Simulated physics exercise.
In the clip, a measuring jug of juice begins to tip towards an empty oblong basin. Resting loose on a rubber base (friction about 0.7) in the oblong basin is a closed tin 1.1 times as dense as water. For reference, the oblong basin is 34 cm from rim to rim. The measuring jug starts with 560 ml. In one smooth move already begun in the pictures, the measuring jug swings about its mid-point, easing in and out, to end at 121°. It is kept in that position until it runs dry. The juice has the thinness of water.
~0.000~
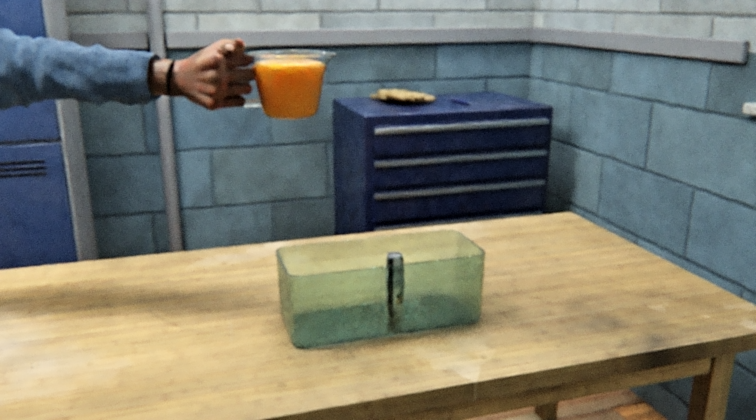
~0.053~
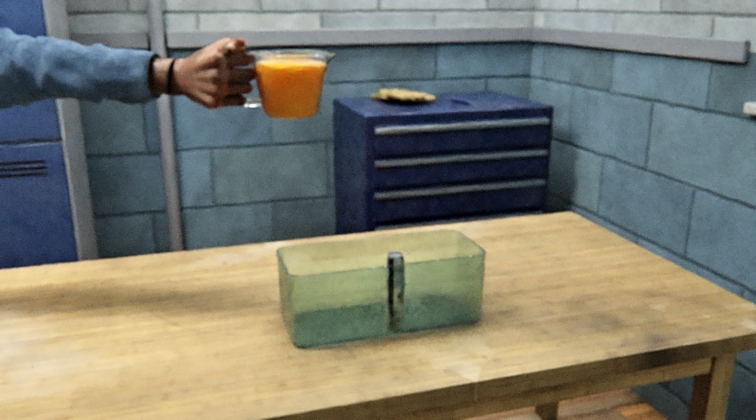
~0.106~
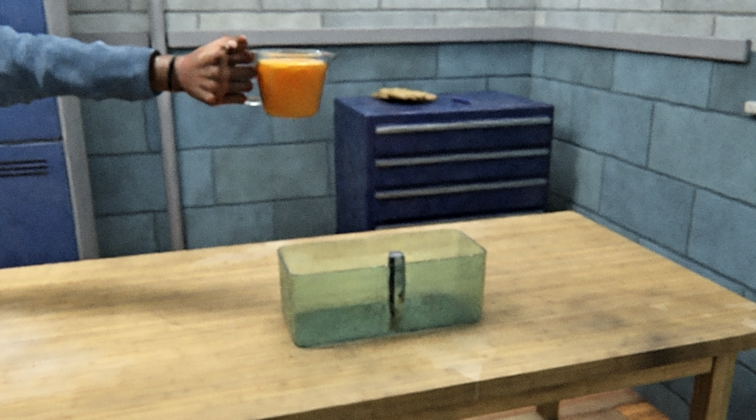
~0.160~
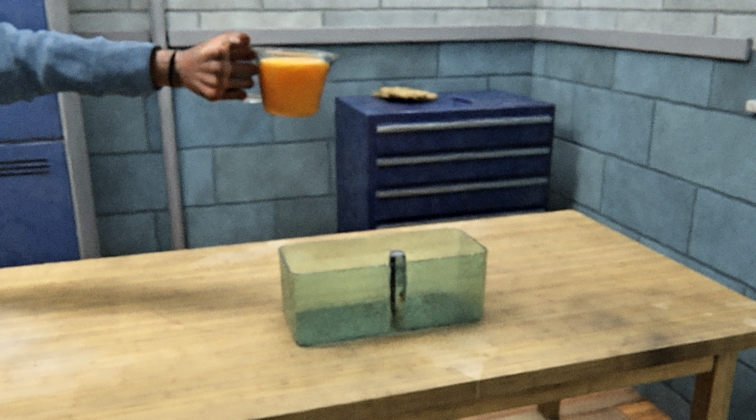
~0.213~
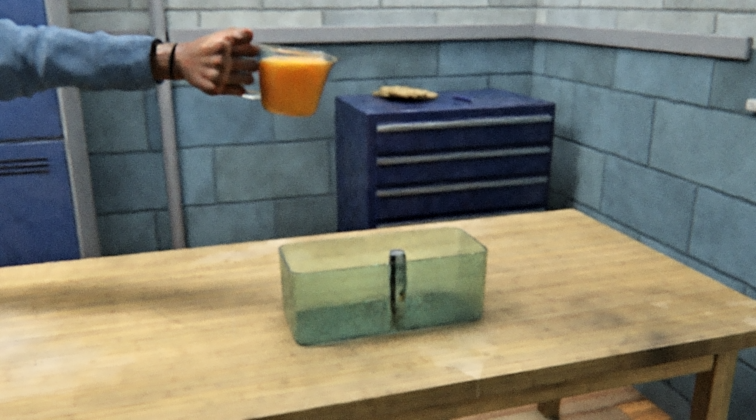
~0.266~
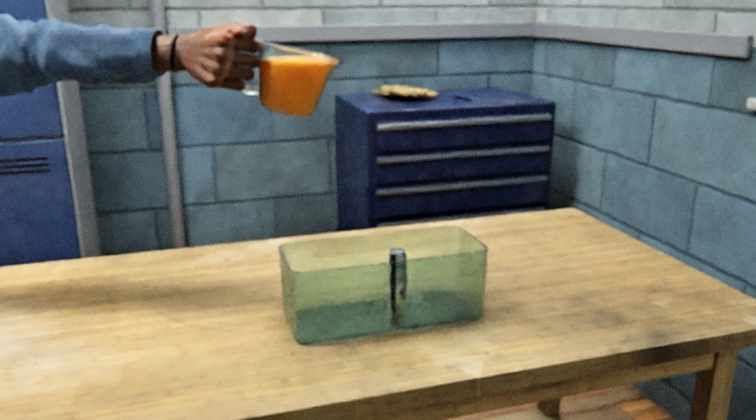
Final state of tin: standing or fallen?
Fallen.
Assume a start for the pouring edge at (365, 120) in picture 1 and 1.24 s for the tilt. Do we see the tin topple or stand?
After that, the tin stays vertical.
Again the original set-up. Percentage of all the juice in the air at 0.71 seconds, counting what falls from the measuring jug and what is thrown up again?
Near 40 per cent at that moment.
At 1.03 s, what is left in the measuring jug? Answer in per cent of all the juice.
About 2 per cent.
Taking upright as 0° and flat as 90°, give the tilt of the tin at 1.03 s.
About 0 degrees.
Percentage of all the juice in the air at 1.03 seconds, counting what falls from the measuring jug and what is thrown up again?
Something like 20 per cent of the total.
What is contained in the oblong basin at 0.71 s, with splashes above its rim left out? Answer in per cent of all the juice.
The basin holds roughly 8 in a hundred parts at that moment.
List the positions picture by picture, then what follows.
In the first frame, it leans 0°; its right rim is at (336, 53); the juice meets the walls at (253, 63) and (324, 62); the oblong basin's rim runs from (282, 263) to (471, 242); the tin's top is at (395, 258).
In the second frame, it leans 1°; its right rim is at (337, 54); the juice meets the walls at (254, 63) and (324, 62).
In the third frame, it leans 2°; its right rim is at (339, 54); the juice meets the walls at (255, 62) and (326, 62).
In the fourth frame, it leans 5°; its right rim is at (341, 56); the juice meets the walls at (257, 61) and (328, 61).
In the fifth frame, it leans 9°; its right rim is at (342, 58); the juice meets the walls at (259, 61) and (330, 61).
In the sixth frame, it leans 13°; its right rim is at (344, 61); the juice meets the walls at (261, 61) and (335, 61).
By 0.71 s the tilt is 74° and 53 per cent is still to pour; the tin stands where it began.
By 1.03 s the tilt is 113° and 2 per cent is still to pour; the tin stands 2 cm from where it began.
By 1.37 s the tilt is 121° and 0 per cent is still to pour; the tin lies on its side.
By 1.74 s the tilt is 121° and 0 per cent is still to pour; the tin lies on its side.
At rest the tin lies on its side.
